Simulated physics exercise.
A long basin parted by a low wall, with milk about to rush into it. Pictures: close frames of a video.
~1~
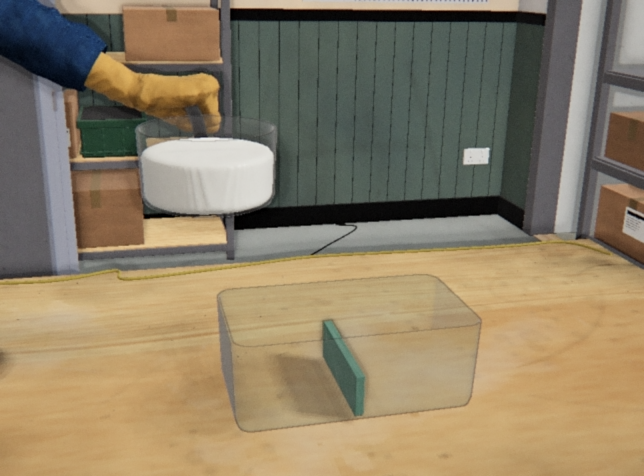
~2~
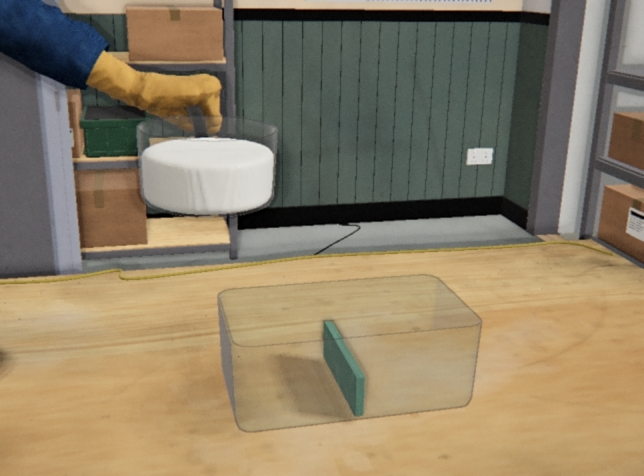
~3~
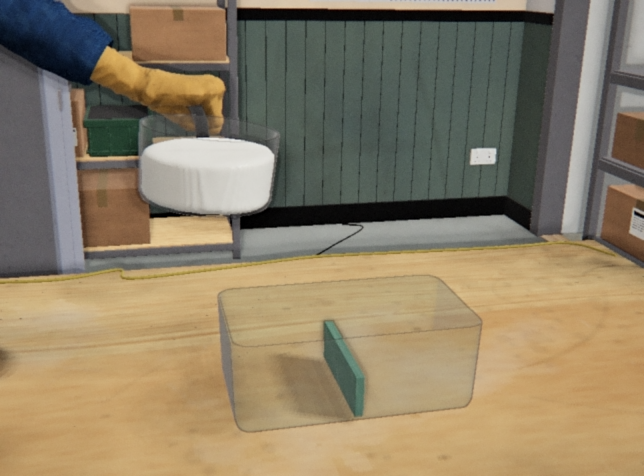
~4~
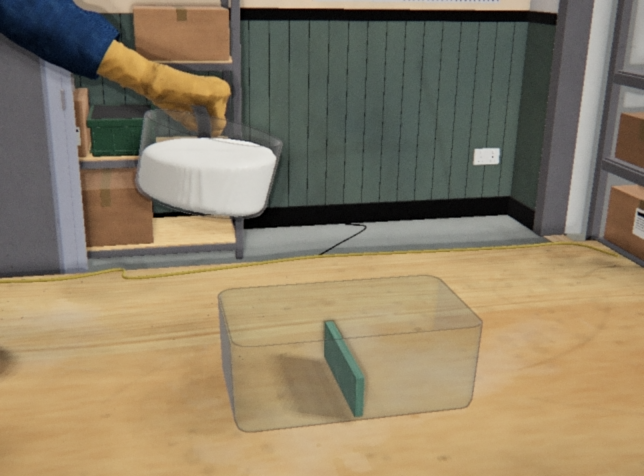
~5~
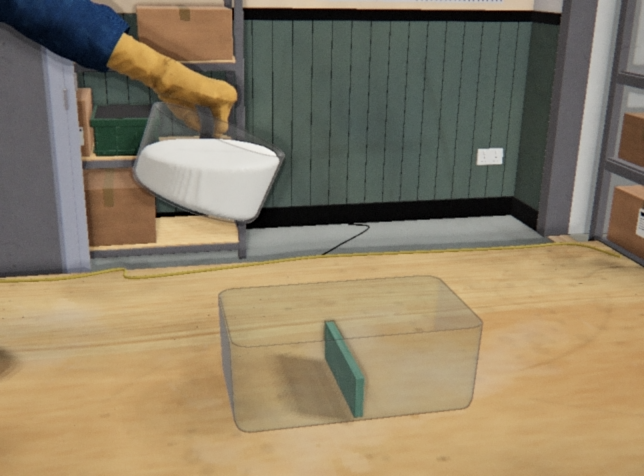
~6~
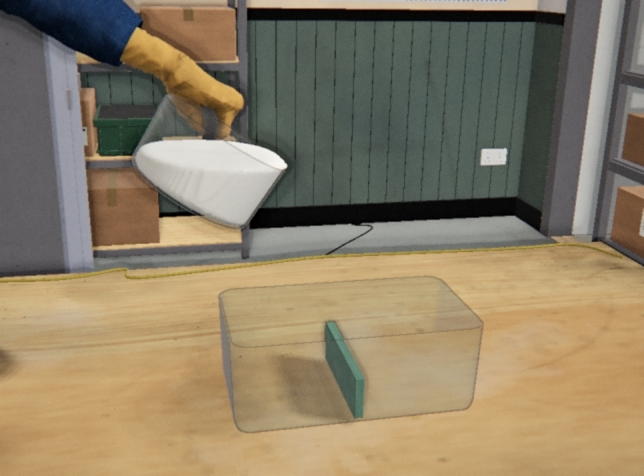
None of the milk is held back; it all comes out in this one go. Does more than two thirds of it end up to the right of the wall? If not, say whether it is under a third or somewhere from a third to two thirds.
Never reaches a third.
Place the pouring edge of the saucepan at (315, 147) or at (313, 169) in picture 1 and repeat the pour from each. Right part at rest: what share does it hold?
About 60 % the first time, about 50 % the second.
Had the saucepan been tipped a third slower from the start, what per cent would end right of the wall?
About 30 %.
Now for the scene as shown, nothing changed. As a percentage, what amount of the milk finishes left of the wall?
That works out to roughly 80 percent.
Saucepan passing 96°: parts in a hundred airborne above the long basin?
Near 50 in a hundred.
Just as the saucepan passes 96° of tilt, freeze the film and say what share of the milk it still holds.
I'd put it near 30 %.
A moment on, the saucepan is tipped on its side and 31 per cent is still to pour, 14 is left of the wall and 4 right of it.
Next, the saucepan is tipped right over and 5 per cent is still to pour, 70 is left of the wall and 13 right of it.
Then the saucepan is tipped right over and 0 per cent is still to pour, 78 is left of the wall and 15 right of it.
Later the saucepan is tipped right over and 0 per cent is still to pour, 79 is left of the wall and 16 right of it.
At rest 79 per cent lies left of the wall, 16 right of it and 5 outside.
